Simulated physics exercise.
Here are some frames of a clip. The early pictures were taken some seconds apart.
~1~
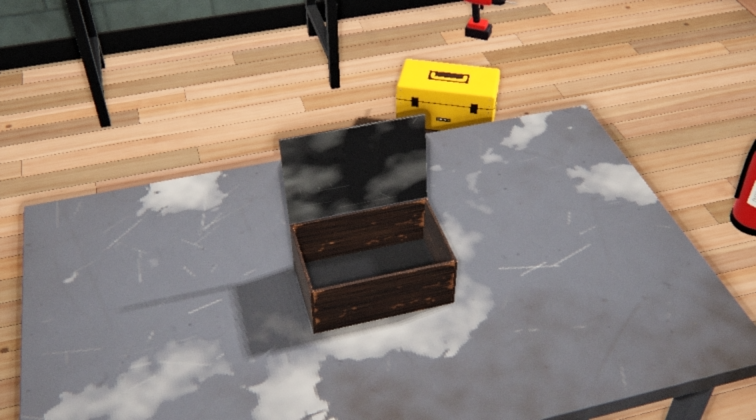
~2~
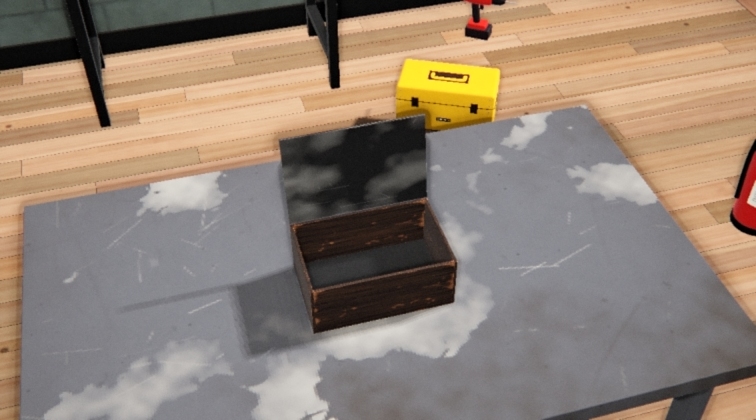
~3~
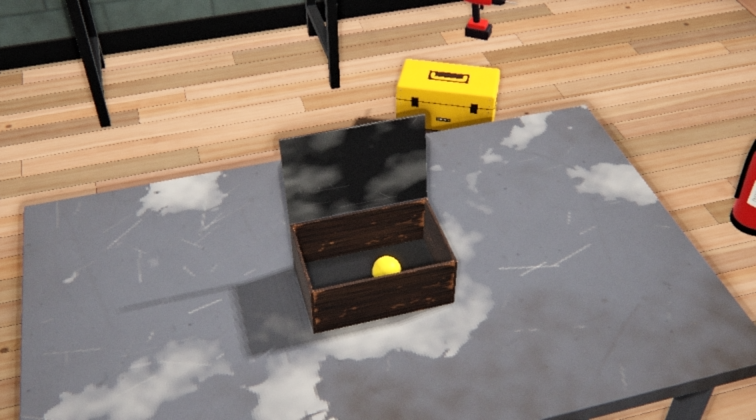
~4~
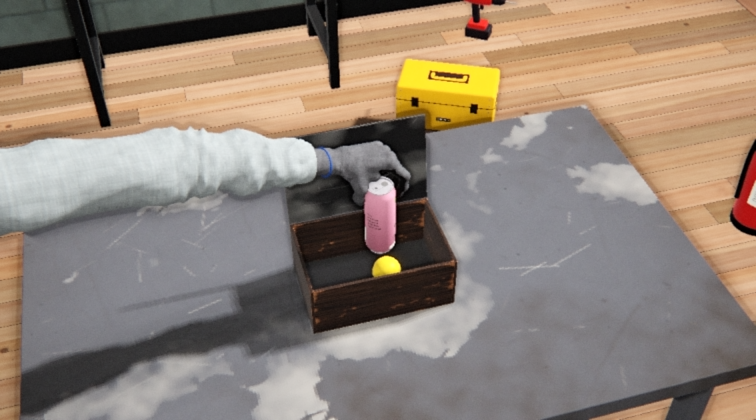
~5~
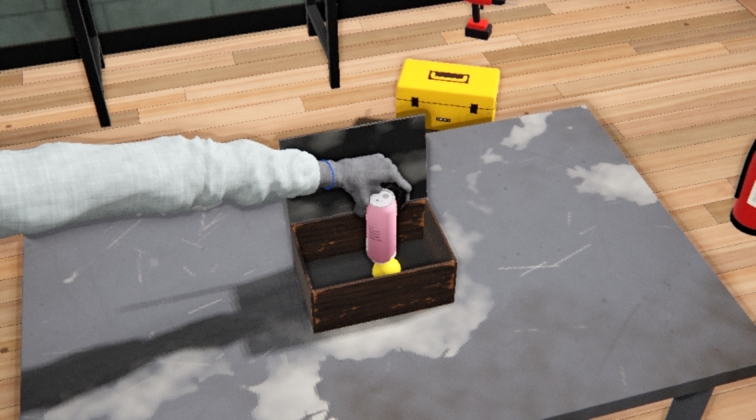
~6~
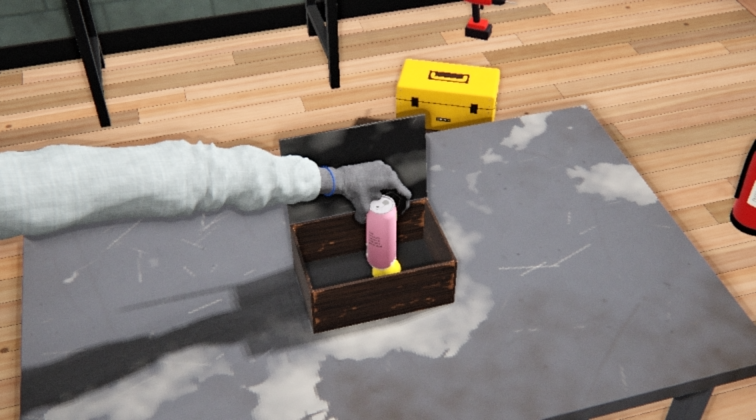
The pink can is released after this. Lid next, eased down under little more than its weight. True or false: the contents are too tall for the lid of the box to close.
False.
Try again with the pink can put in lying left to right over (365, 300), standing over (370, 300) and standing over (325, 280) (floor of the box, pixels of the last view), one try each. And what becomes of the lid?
On the first go the lid comes to rest closed, on the second it is stopped short, on the third it is stopped short.
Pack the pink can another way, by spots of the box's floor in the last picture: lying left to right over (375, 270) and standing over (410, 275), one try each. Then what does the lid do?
First, it sits on the rim; second, it is held up.
Then, 0.90 s later than the last frame, lid starting down; pink can on its side near (347, 283); yellow lemon moved about its own width.
Then, 1.70 s later than the last frame, lid 46° above the rim; pink can on its side near (347, 283); yellow lemon moved about its own width.
When it is over, lid shut; lying over in the box, pink can; moved from the start, yellow lemon. End places, in pixels of the last picture, pink can near (347, 283).
